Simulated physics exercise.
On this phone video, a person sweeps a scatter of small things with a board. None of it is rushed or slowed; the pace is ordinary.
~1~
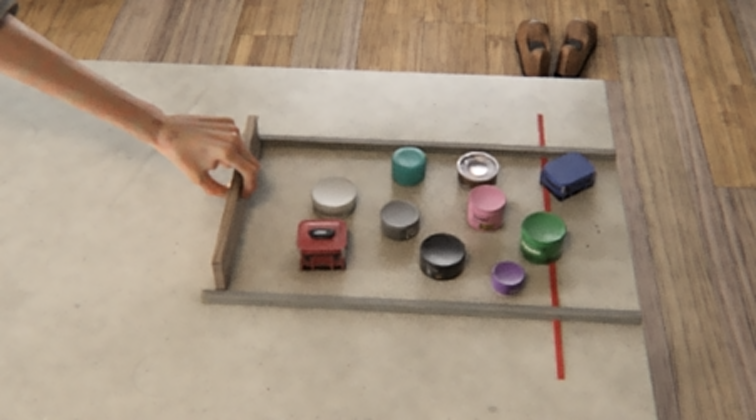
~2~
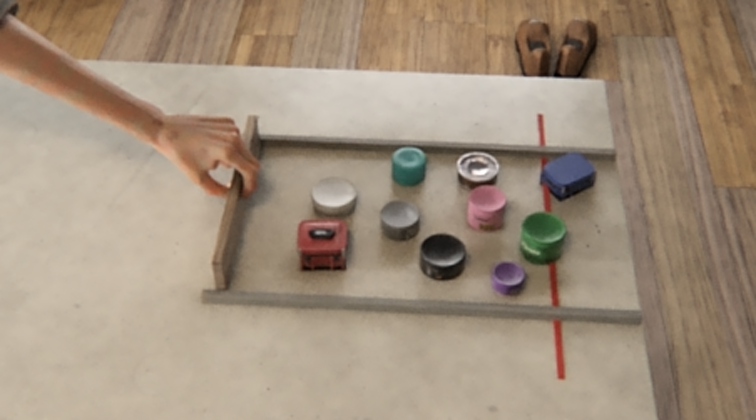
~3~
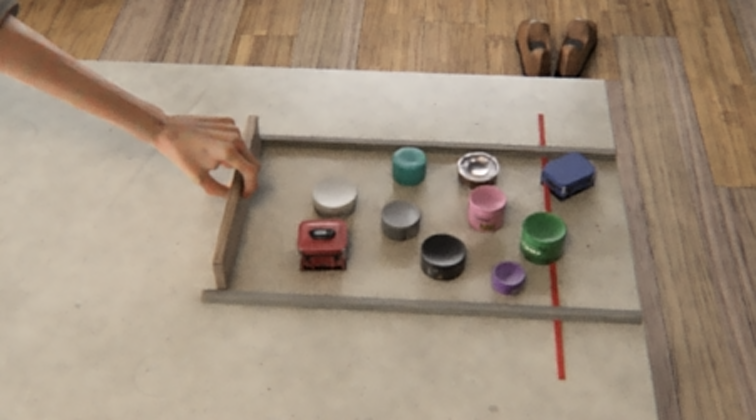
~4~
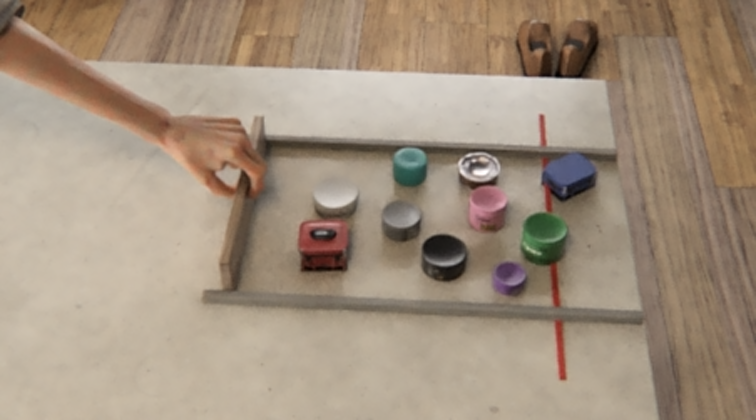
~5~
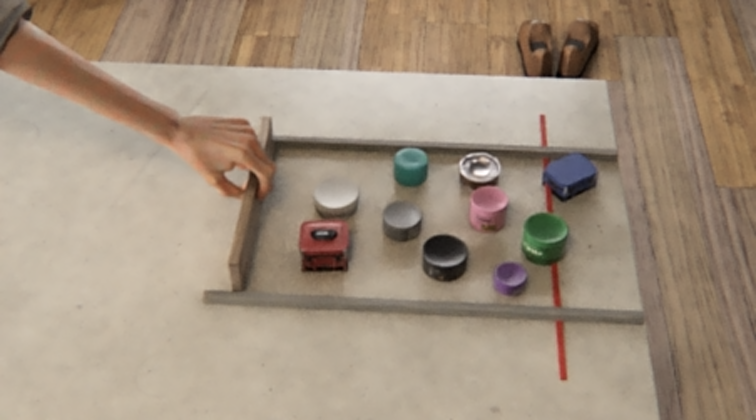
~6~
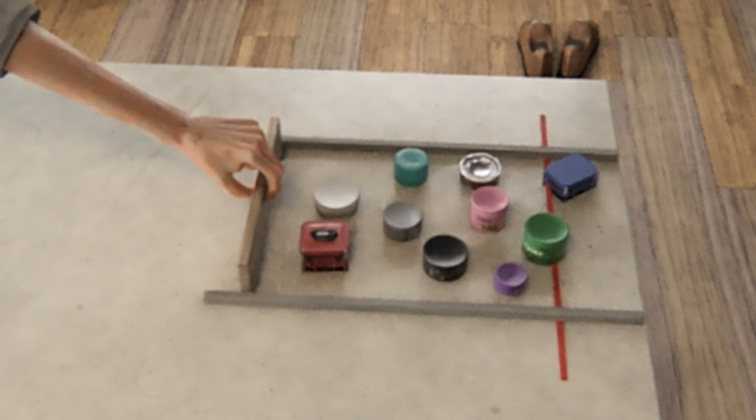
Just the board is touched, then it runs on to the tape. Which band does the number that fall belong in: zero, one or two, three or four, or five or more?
Most likely one of them, or two, will slide off.
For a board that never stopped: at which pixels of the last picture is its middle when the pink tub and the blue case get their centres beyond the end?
The pink tub puts it at (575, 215), the blue case at (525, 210).
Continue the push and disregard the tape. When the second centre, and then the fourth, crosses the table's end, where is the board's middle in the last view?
It sits around (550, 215) and after that around (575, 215).
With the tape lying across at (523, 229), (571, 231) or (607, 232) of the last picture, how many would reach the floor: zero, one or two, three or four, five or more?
First none, then 3 or 4, then five or over.
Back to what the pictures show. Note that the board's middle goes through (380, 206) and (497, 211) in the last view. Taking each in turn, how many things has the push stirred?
At first I count 4, and then 10.
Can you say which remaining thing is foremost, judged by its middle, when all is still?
Black tub.
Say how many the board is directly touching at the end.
5 are in contact with it.
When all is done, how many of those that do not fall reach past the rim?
I get 1.
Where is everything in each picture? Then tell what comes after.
Blue case (568, 177); green tub (542, 238); purple pot (507, 279); board (238, 199); tape (549, 229), in the first frame.
Green tub (542, 239); black tub (442, 257), in the second frame.
Purple pot (508, 279); pink tub (487, 209), in the third frame.
Blue case (569, 177); turquoise lid (410, 167), in the fourth frame.
Green tub (544, 239); white tin (337, 199), in the fifth frame.
Blue case (570, 177); green tub (545, 240); purple pot (510, 280); board (262, 201); tape (552, 230), in the sixth frame.
A little later, none off yet; blue case at rest near (570, 177); green tub at rest near (545, 240); purple pot at rest near (510, 280).
Next, none off yet; blue case at rest near (570, 177); green tub shifted a little near (558, 236); purple pot shifted about its own width near (535, 293).
When it is over, the number that fall off is one or two; down, green tub and blue case.
